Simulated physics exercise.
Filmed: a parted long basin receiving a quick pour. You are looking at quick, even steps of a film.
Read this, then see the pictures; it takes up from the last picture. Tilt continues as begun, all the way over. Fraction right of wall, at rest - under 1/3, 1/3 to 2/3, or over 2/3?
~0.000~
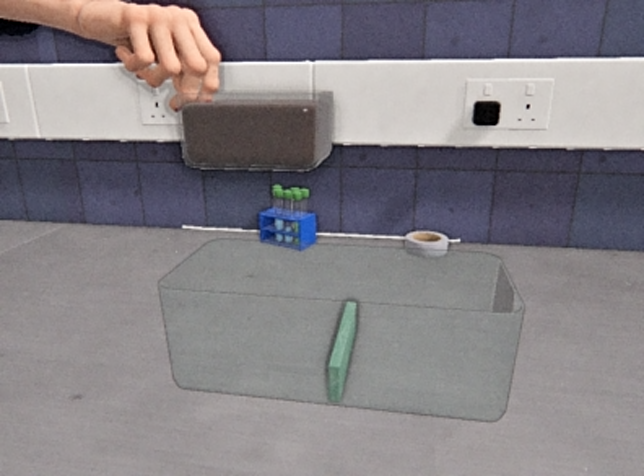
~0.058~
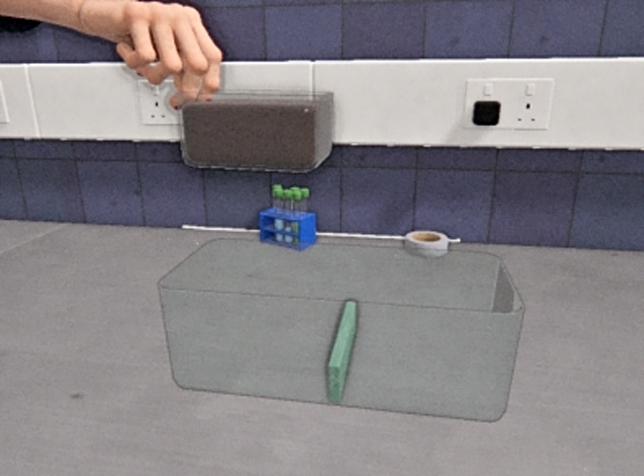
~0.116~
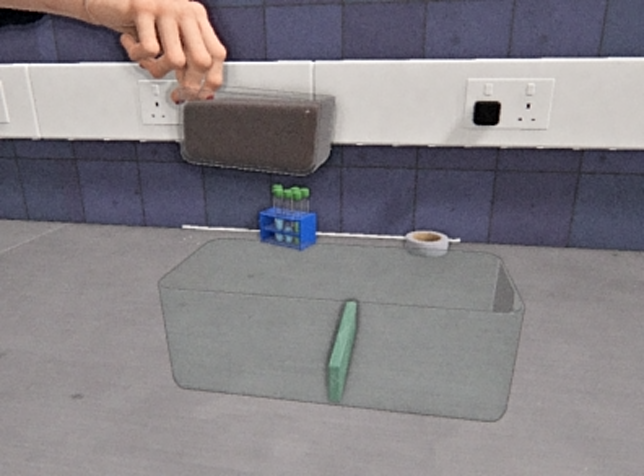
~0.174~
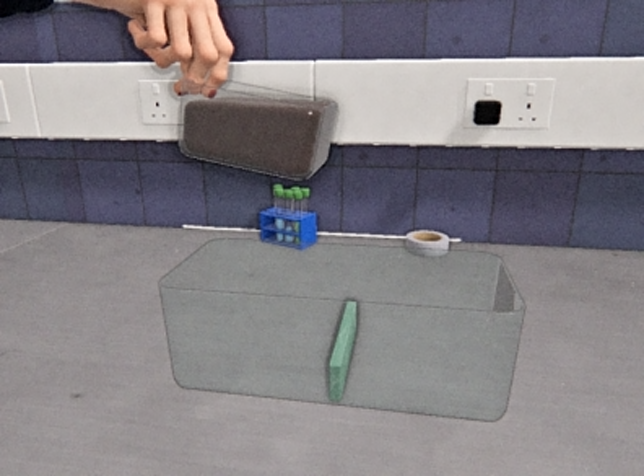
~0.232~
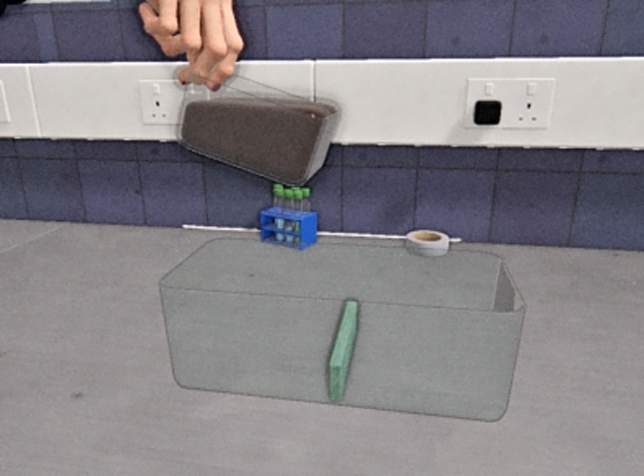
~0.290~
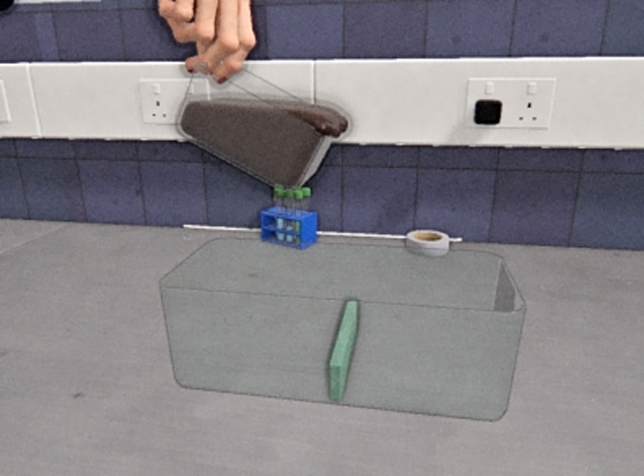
Most likely the amount right of the wall will exceed two thirds.
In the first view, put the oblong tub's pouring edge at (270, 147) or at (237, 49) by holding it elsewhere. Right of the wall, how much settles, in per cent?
Result, first then second: About 35 % and about 25 %.
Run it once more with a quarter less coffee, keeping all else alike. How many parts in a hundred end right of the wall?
I'd put it at around 80 %.
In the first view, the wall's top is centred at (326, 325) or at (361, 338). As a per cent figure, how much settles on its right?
About 90 % for the first and about 70 % for the second.
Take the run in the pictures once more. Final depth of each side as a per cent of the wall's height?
About 10 left, about 60 right.
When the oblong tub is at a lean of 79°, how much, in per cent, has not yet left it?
I'd reckon near 30 percent is still held at that tilt.
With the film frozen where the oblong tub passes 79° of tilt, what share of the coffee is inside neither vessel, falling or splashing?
Roughly 45 percent.
A moment on, the oblong tub is tipped on its side and 29 per cent is still to pour, 0 is left of the wall and 28 right of it.
Next, the oblong tub is tipped on its side and 9 per cent is still to pour, 7 is left of the wall and 76 right of it.
Then the oblong tub is tipped on its side and 3 per cent is still to pour, 14 is left of the wall and 80 right of it.
Later the oblong tub is tipped on its side and 1 per cent is still to pour, 16 is left of the wall and 80 right of it.
Finally, 18 per cent lies left of the wall, 80 right of it and 2 outside.
